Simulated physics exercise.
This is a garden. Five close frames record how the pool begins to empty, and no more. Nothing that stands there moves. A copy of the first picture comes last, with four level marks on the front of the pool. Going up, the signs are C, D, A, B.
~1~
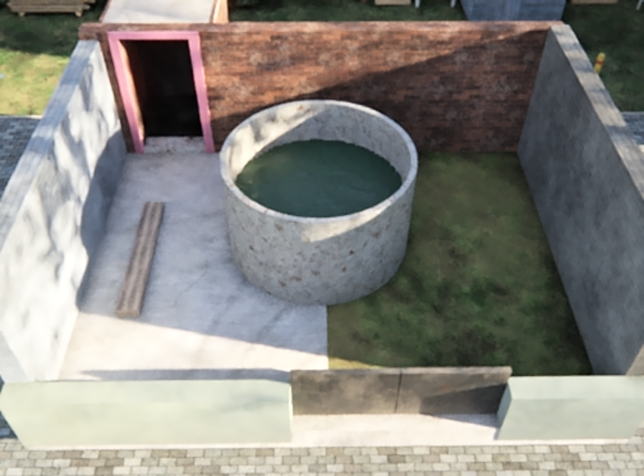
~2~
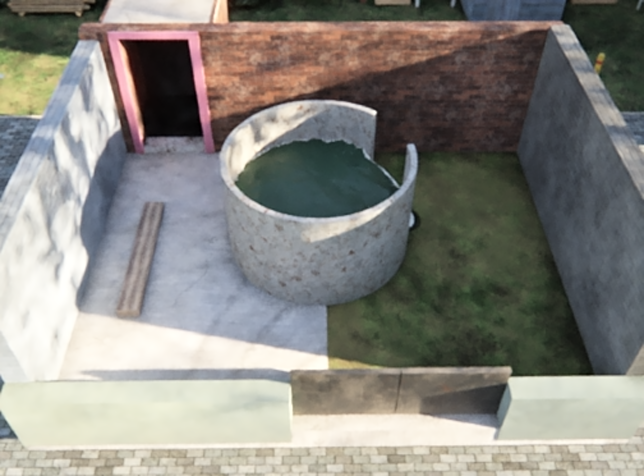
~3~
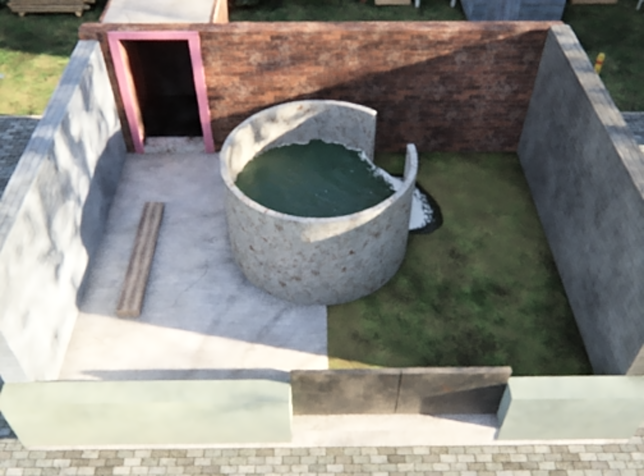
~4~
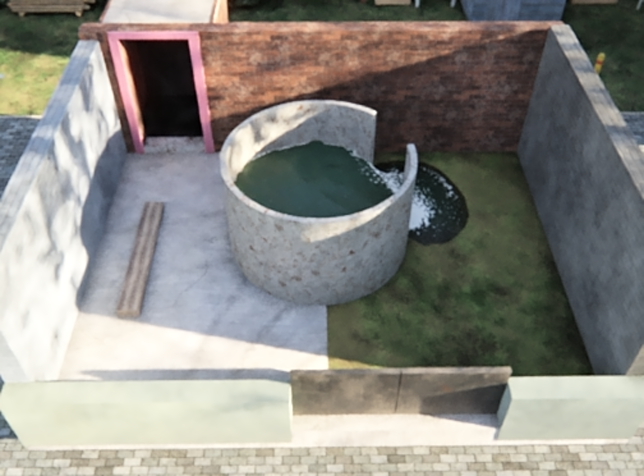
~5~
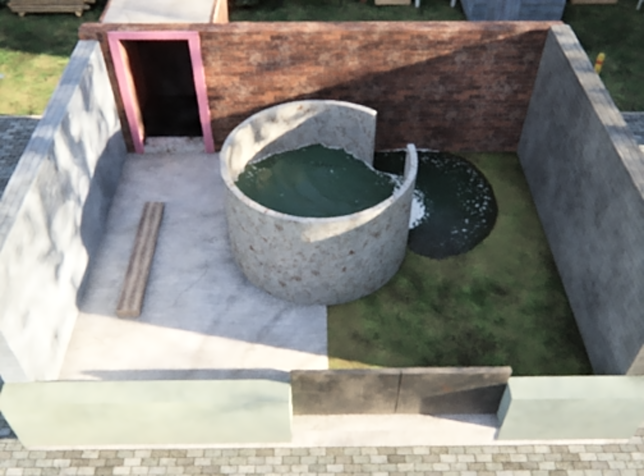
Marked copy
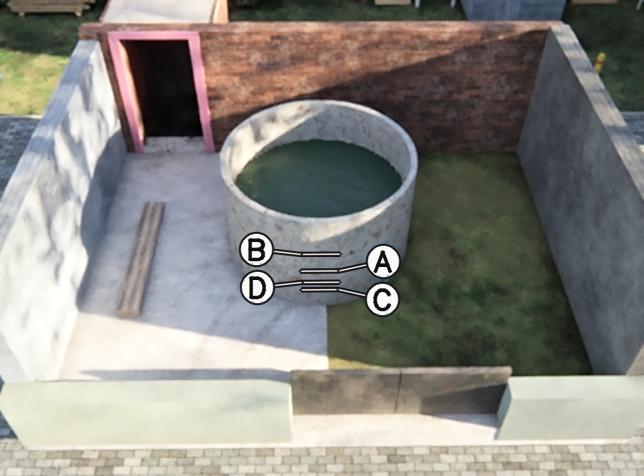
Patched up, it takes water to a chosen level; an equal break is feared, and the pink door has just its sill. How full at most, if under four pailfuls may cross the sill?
Take B.
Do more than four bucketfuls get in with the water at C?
No.
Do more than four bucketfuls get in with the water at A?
No, not at all.
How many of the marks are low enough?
All of the four.
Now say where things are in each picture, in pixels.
Water in the pool at rest, its middle at (319, 191); foot of the pink doorway at (176, 152); shut gate at (399, 375).
Water covers 1 % of the ground, its front hidden from here.
Water covers 3 % of the ground and shows as far out as (427, 227).
Water covers 7 % of the ground and shows as far out as (429, 168).
Water covers 13 % of the ground and shows as far out as (470, 165).
On the marked copy, A at (320, 271); B at (320, 254); C at (320, 289); D at (320, 282); from the bottom up C, D, A, B.
With A, nothing gets over.
With B, a bucket or two gets in.
With C, nothing gets over.
With D, nothing gets over.
